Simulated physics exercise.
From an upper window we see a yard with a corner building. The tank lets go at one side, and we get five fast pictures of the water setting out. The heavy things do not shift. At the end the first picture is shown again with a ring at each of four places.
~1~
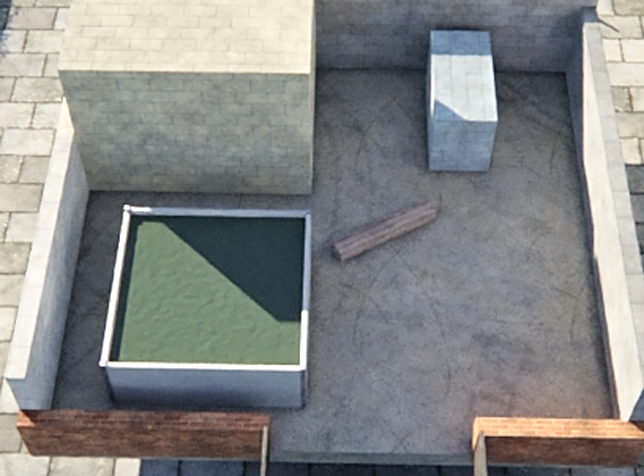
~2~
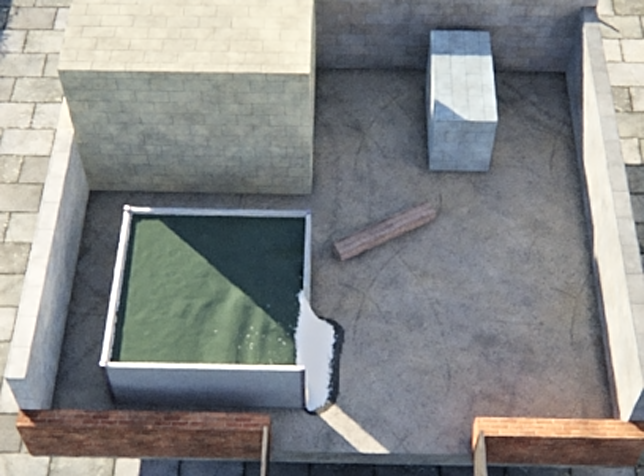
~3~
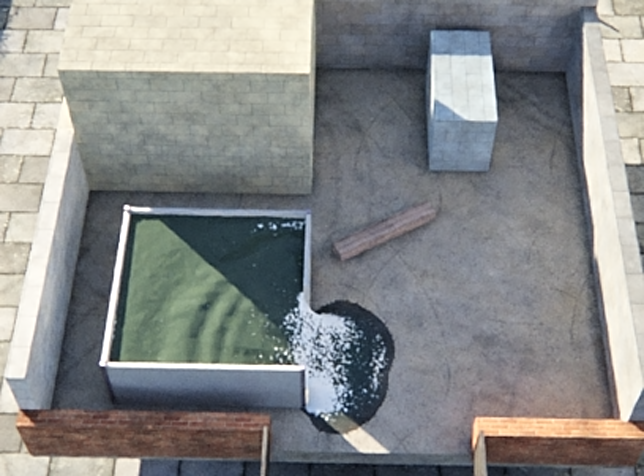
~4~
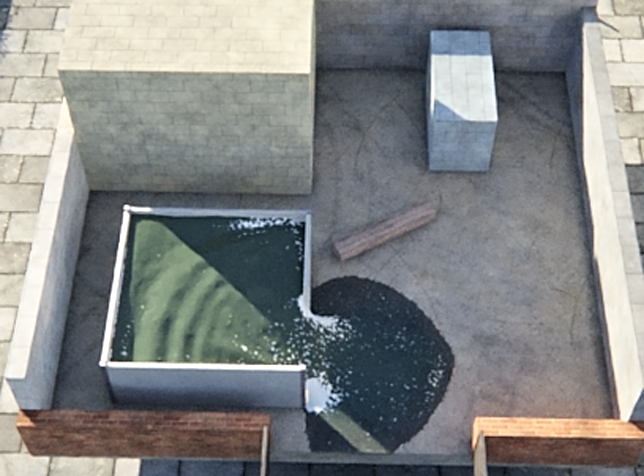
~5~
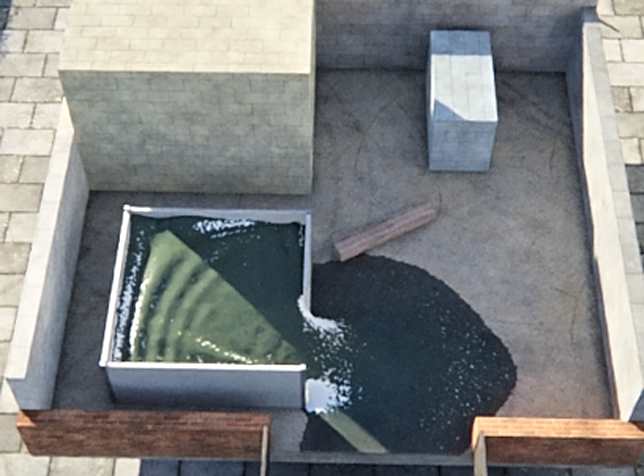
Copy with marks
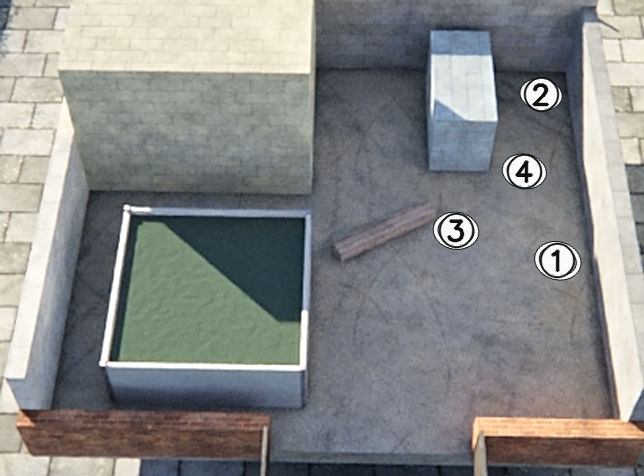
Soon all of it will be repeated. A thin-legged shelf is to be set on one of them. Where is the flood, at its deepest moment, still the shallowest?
3.
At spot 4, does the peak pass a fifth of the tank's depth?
Yes, it does.
On the marked copy, 1 at (557, 260); 2 at (541, 94); 3 at (456, 230); 4 at (524, 171).
If 1 is chosen, the water peaks at about 39 % of the depth that stood in the tank.
If 2 is chosen, the water peaks at about 42 % of the depth that stood in the tank.
If 3 is chosen, the water peaks at about 18 % of the depth that stood in the tank.
If 4 is chosen, the water peaks at about 36 % of the depth that stood in the tank.
